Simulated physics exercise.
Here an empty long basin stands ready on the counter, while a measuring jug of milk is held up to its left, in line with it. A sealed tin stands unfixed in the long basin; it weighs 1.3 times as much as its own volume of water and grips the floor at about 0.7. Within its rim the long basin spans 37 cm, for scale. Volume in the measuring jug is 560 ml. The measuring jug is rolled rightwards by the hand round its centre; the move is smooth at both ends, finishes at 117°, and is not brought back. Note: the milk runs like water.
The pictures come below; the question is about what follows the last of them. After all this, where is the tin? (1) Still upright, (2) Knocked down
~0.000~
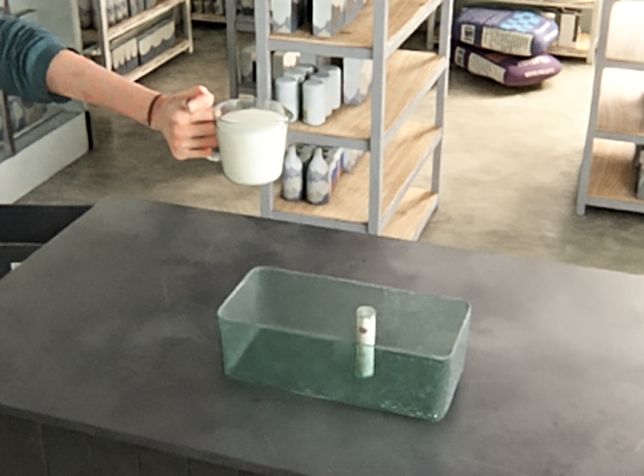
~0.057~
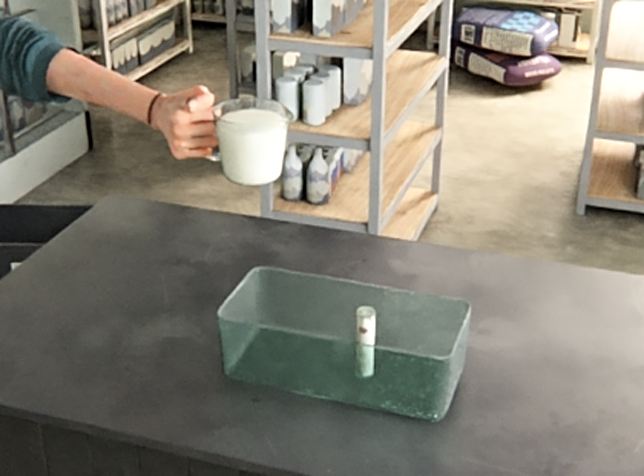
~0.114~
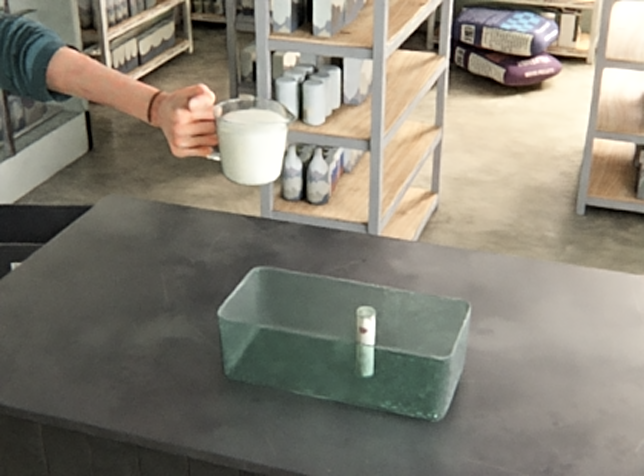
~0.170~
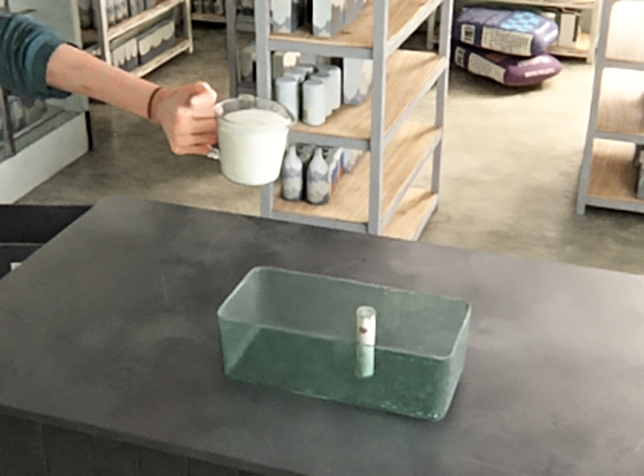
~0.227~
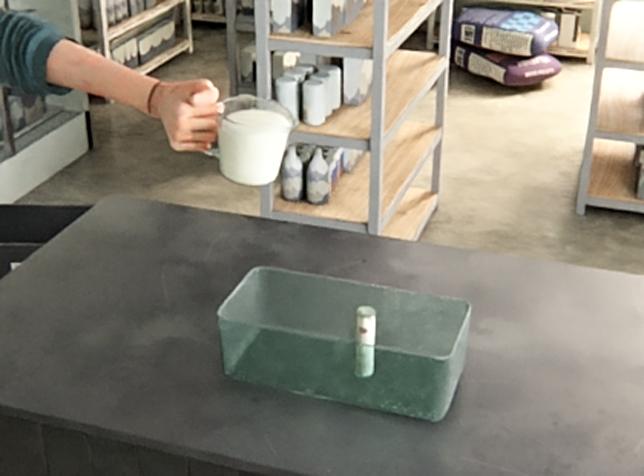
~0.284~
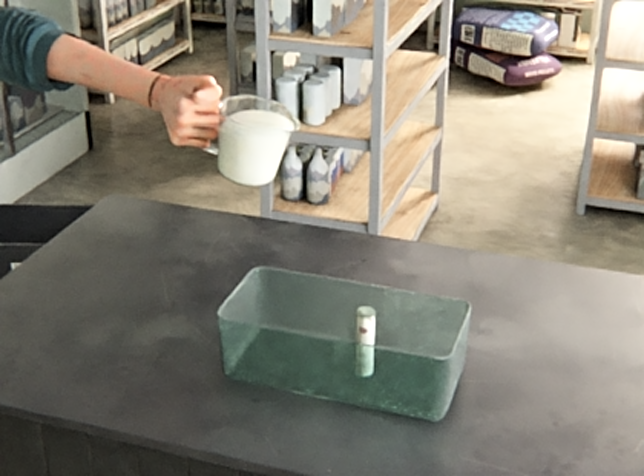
(2) Knocked down.
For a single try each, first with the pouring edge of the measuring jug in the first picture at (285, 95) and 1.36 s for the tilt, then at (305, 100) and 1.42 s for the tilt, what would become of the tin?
Run one: It tumbles. Run two: It tumbles.
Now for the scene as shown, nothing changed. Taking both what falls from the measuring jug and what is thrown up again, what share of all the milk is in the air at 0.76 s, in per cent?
Share: Roughly 28 per cent.
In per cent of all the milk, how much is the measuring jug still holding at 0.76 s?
Around 66 in a hundred.
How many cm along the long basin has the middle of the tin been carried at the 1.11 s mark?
Some 6 cm.
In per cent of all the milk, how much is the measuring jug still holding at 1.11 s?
Close to 9 percent of the whole amount.
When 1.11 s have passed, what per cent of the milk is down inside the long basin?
Value: Approx. 66 %.
By 0.76 s the tilt is 69° and 66 per cent is still to pour; the tin stands where it began.
By 1.11 s the tilt is 107° and 9 per cent is still to pour; the tin leans 57°.
By 1.47 s the tilt is 117° and 0 per cent is still to pour; the tin lies on its side.
By 1.87 s the tilt is 117° and 0 per cent is still to pour; the tin lies on its side.
At rest the tin lies on its side.
